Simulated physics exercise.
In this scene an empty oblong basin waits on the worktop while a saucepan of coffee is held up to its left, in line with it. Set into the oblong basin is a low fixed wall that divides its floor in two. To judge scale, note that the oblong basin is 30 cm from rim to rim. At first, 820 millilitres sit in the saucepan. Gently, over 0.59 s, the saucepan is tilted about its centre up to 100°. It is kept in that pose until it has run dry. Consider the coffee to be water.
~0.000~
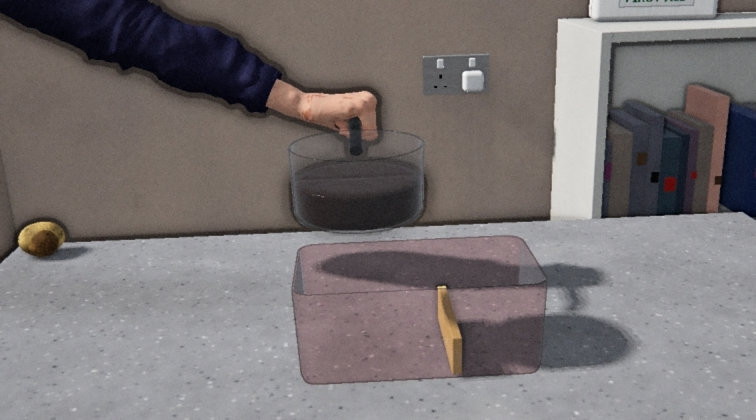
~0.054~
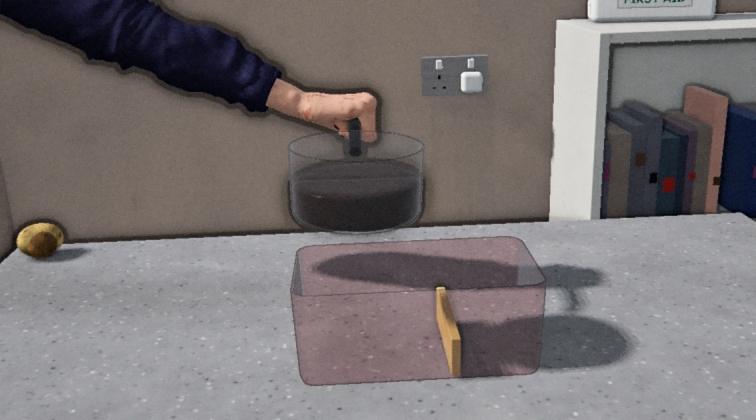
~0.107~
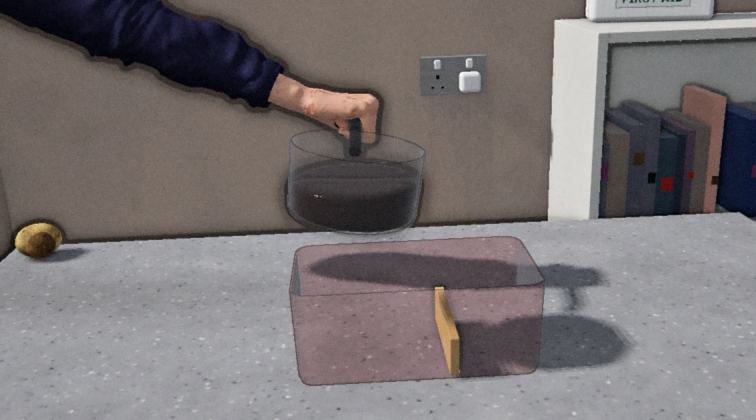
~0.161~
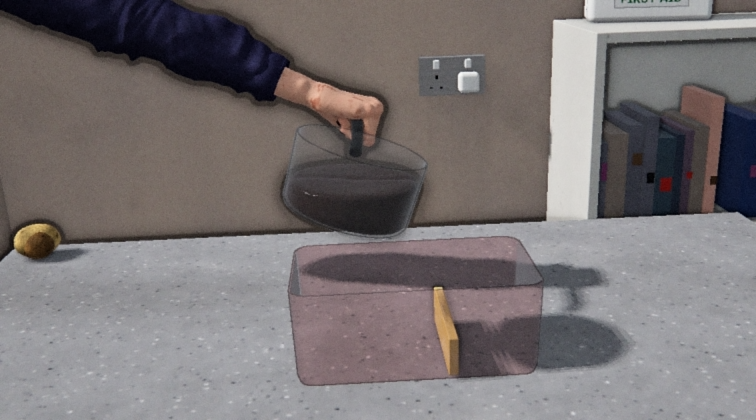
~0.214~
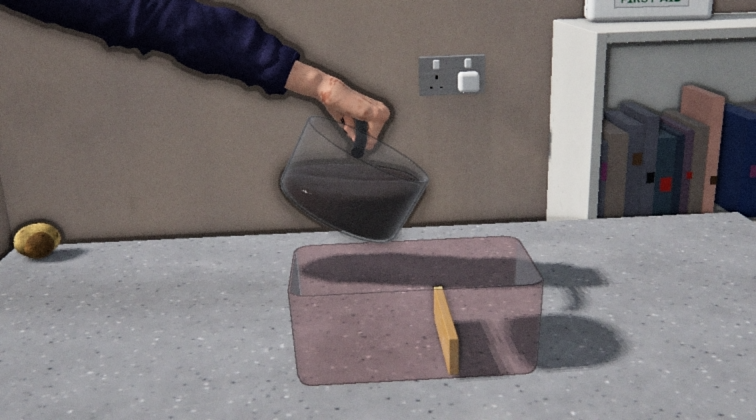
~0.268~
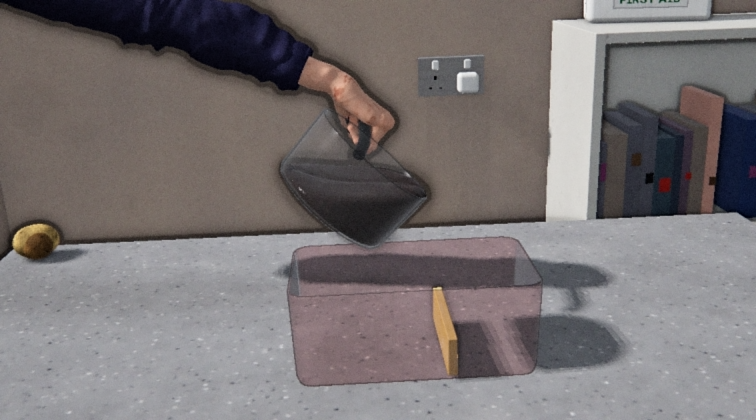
A hand holding a clear saucepan of dark coffee above an empty pinkish basin, tilting it steadily down to the right.
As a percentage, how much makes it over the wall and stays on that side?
Some 43 per cent makes it over and stays.
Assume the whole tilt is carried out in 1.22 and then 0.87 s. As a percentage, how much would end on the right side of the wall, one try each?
Try 1: 60 %; try 2: 50 %.
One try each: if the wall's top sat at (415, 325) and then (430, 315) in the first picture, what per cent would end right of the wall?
I'd say 85 percent on the first go, 80 percent on the next.
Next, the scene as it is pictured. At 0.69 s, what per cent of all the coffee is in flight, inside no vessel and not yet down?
Around 10 per cent of the liquid is in flight.
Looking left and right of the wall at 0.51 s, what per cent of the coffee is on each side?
Left roughly 10, right roughly 26.
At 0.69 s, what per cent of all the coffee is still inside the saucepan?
About 12 per cent.
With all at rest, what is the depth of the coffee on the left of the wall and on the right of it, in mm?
About 16 mm left, about 22 mm right.
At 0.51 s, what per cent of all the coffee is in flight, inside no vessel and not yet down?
Estimate: Some 30 % of the total.
After 0.51 s the tilt is 96° and 34 per cent is still to pour, 9 is left of the wall and 27 right of it.
After 0.69 s the tilt is 100° and 13 per cent is still to pour, 33 is left of the wall and 44 right of it.
After 0.88 s the tilt is 100° and 3 per cent is still to pour, 49 is left of the wall and 43 right of it.
After 1.09 s the tilt is 100° and 1 per cent is still to pour, 54 is left of the wall and 43 right of it.
In the end 55 per cent lies left of the wall, 43 right of it and 2 outside.
